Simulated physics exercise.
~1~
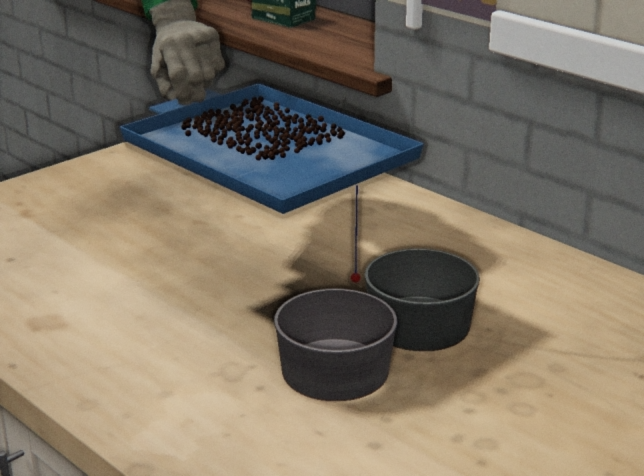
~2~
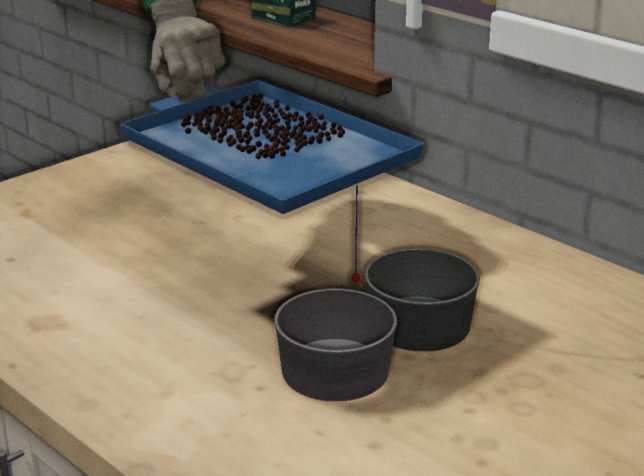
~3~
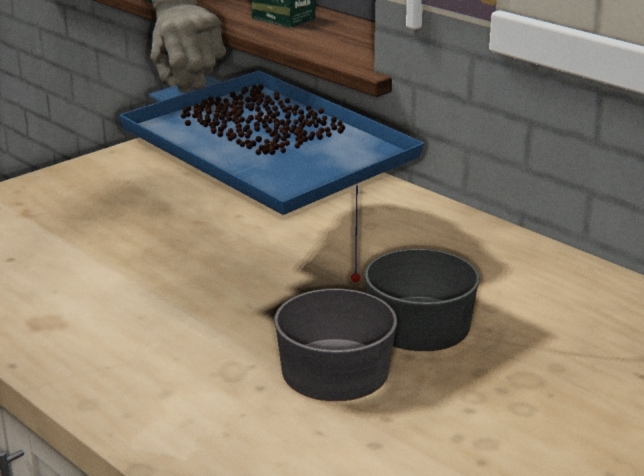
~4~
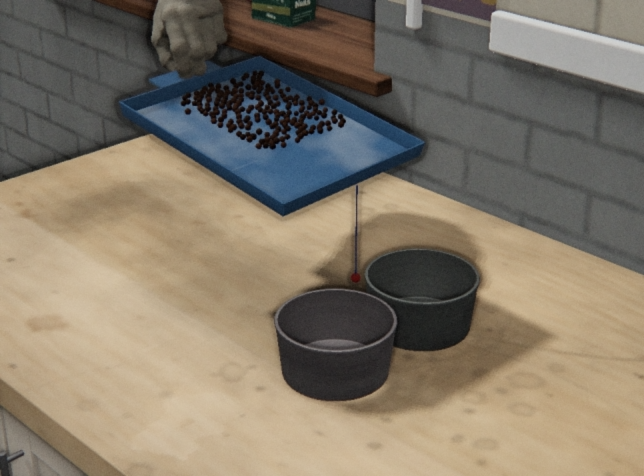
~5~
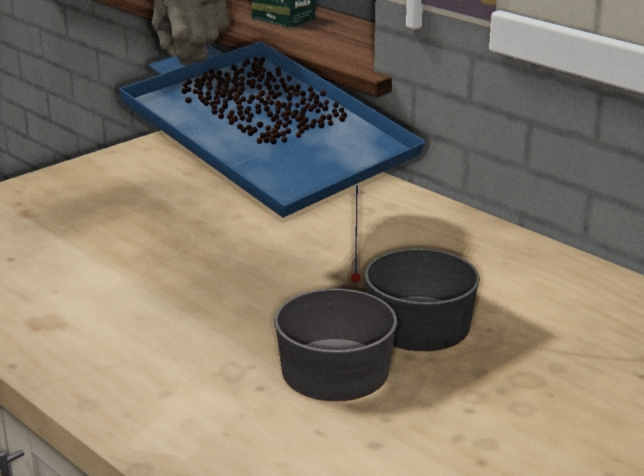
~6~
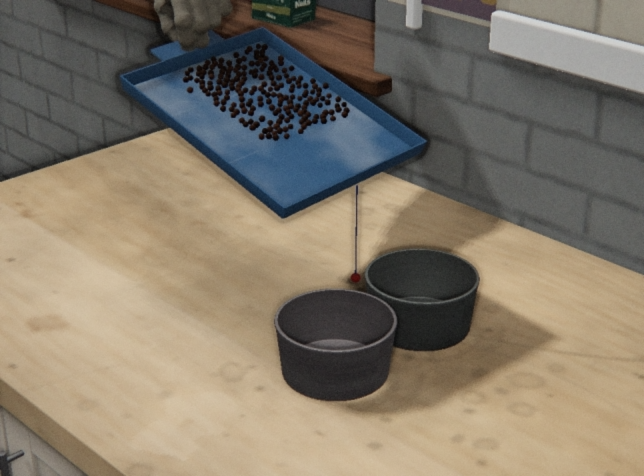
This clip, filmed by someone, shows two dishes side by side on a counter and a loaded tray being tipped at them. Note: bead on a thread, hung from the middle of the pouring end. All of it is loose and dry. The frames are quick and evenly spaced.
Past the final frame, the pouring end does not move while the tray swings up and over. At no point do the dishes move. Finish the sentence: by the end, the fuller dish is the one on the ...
... left.
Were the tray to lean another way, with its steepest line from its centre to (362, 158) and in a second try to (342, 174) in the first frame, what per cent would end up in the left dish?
0 %, give or take, and then 20 %.
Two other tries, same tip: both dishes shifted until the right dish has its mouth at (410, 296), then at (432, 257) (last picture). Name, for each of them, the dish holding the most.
First try: The leftmost dish. Second try: The leftmost dish.
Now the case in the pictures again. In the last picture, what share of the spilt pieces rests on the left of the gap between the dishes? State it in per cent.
It comes to near 40 percent of the spill.
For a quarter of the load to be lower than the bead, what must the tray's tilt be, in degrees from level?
Somewhere near 85°.
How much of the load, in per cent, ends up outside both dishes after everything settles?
Call it some 20 percent of the pieces.
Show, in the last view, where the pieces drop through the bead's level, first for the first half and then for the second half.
Early half: (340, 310); late half: (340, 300).
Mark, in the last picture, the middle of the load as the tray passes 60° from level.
The load is centred about (335, 189).
Soon after the last picture, tray tipped steeply; most on the tray; a small part in the left dish; a stray few in the right dish; a small part outside both; a small part in the air.
A little later, tray tipped right over; about two thirds on the tray; about a quarter in the left dish; a stray few in the right dish; a small part outside both; a small part in the air.
Later still, tray tipped past a quarter turn; most in the left dish; a small part in the right dish; about a quarter outside both.
At rest, tray tipped past a quarter turn; most in the left dish; a small part in the right dish; about a quarter outside both.
